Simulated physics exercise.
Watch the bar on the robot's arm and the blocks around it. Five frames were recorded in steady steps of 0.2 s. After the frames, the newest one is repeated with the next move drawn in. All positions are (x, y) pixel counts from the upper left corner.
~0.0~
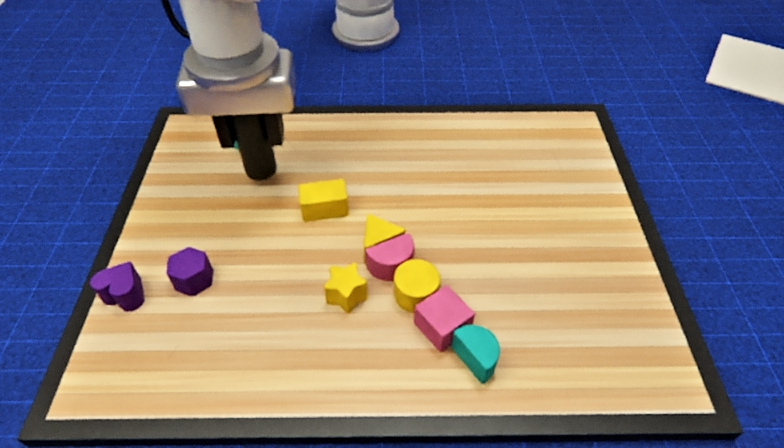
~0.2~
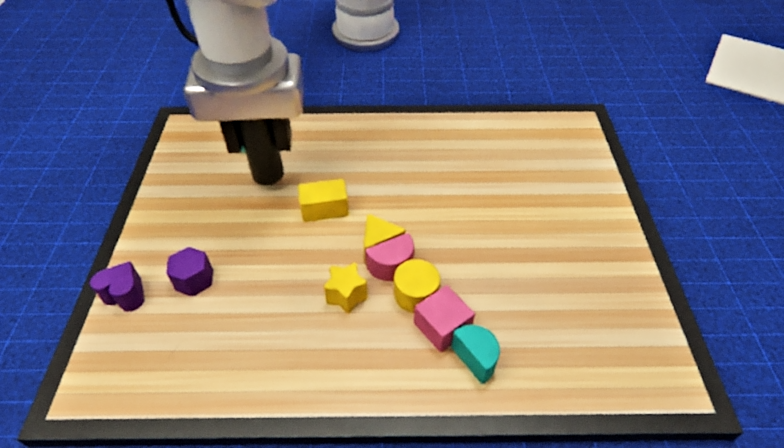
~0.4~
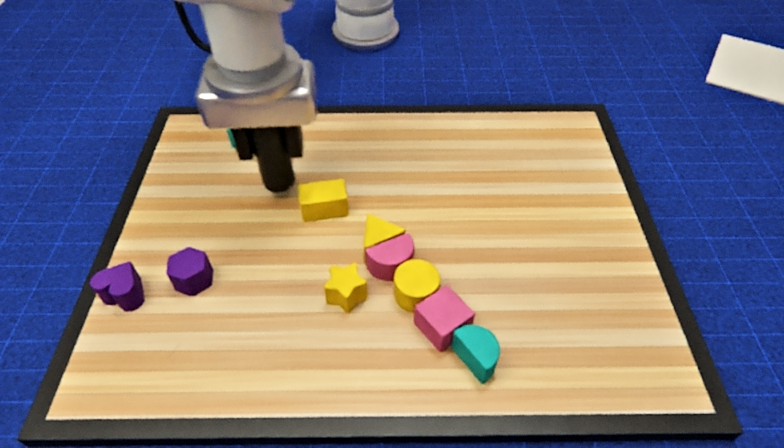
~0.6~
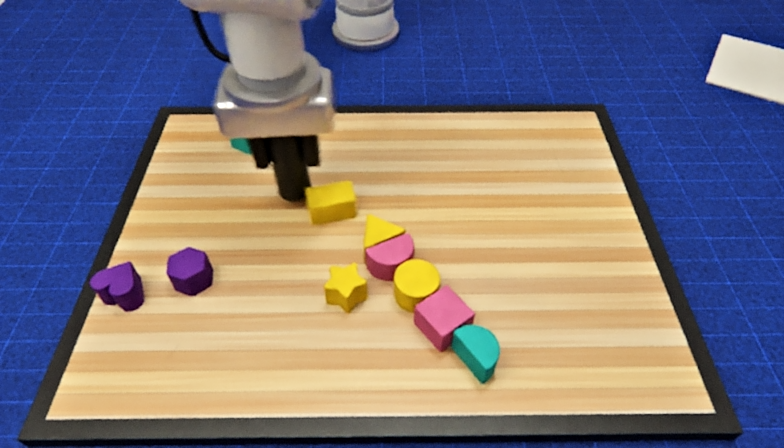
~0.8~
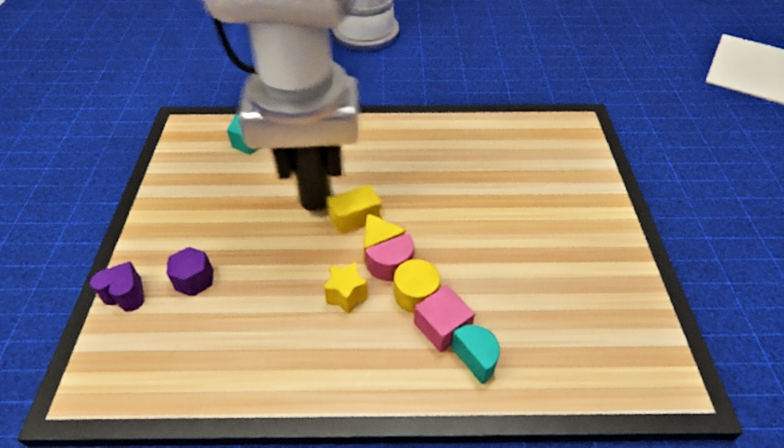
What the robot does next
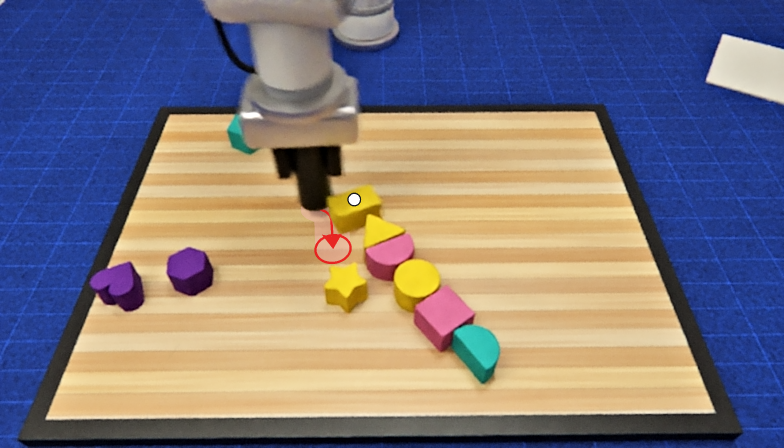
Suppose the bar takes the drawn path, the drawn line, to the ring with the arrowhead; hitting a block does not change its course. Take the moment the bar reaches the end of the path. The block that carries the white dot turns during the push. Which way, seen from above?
Watching from overhead, you'd notice the block that carries the white dot rotating counter-clockwise.
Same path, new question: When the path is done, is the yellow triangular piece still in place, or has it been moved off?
Somewhere new.
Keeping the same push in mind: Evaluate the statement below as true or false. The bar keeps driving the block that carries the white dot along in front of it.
The statement is incorrect.
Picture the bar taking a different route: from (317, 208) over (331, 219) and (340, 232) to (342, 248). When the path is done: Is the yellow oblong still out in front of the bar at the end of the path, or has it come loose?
It slips out to the side or back.
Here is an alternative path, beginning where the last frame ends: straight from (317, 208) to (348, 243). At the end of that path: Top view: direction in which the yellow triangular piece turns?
From the top, the block rotates clockwise.
The drawn path runs from (317, 208) through (331, 218) and (332, 233) to (333, 249); the dot is on the yellow oblong.
On the path given first. Halfway along, bar (331, 217); yellow oblong (366, 204), turned 45° anticlockwise; yellow triangular piece (385, 230).
At the end, bar (332, 241); yellow star block not moved; yellow oblong (364, 206), turned 65° anticlockwise; yellow triangular piece (390, 229), turned 15° clockwise.
